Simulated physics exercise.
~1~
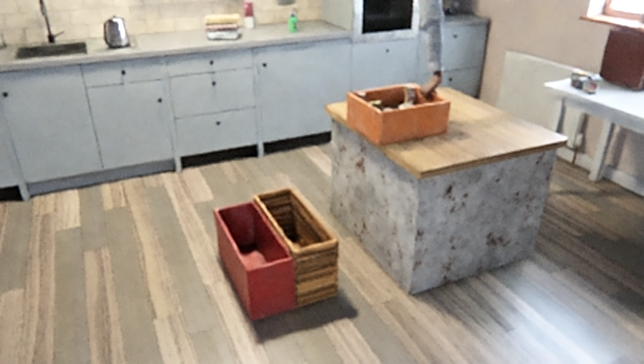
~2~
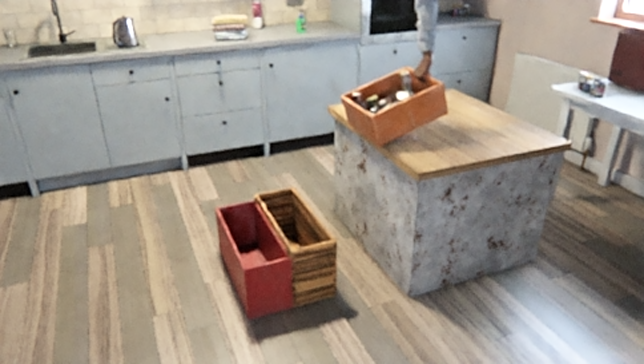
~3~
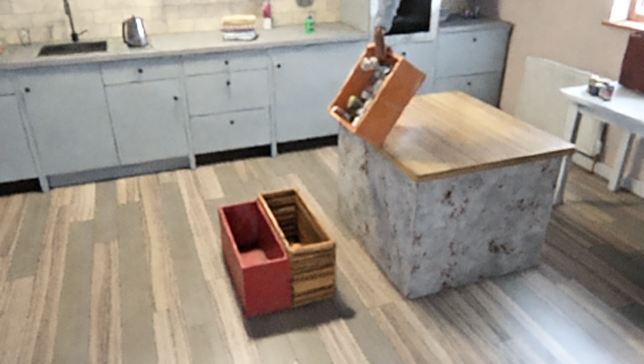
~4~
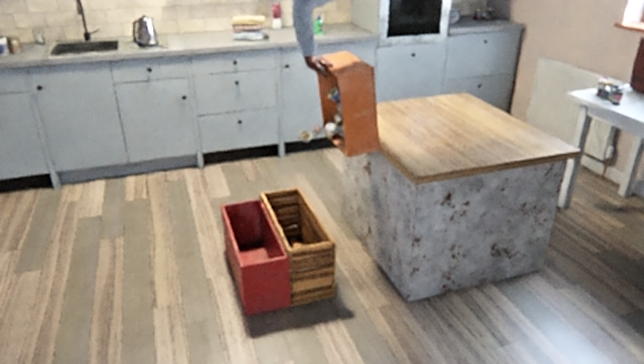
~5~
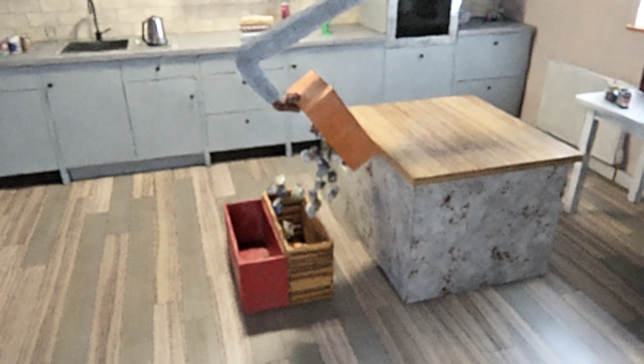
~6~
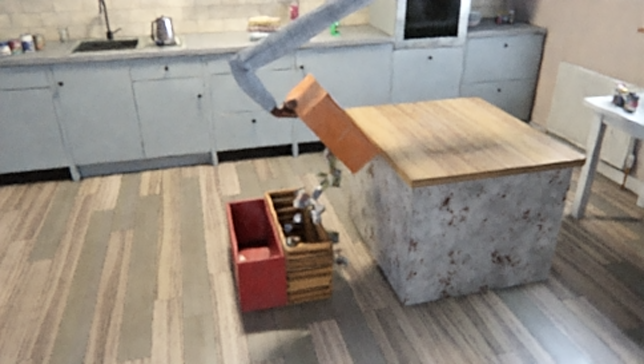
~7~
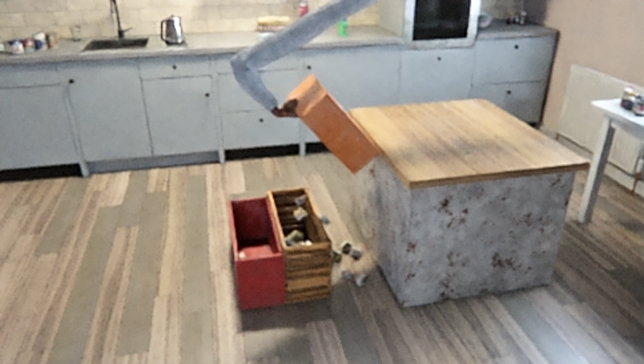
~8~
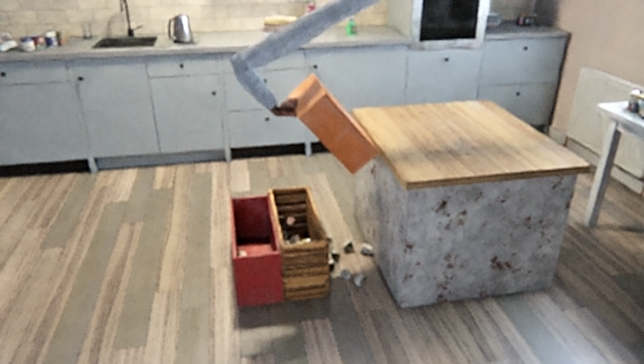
A grey arm tipping an orange box off a bench, spilling small pieces mostly into a wooden trough, some onto the floor.
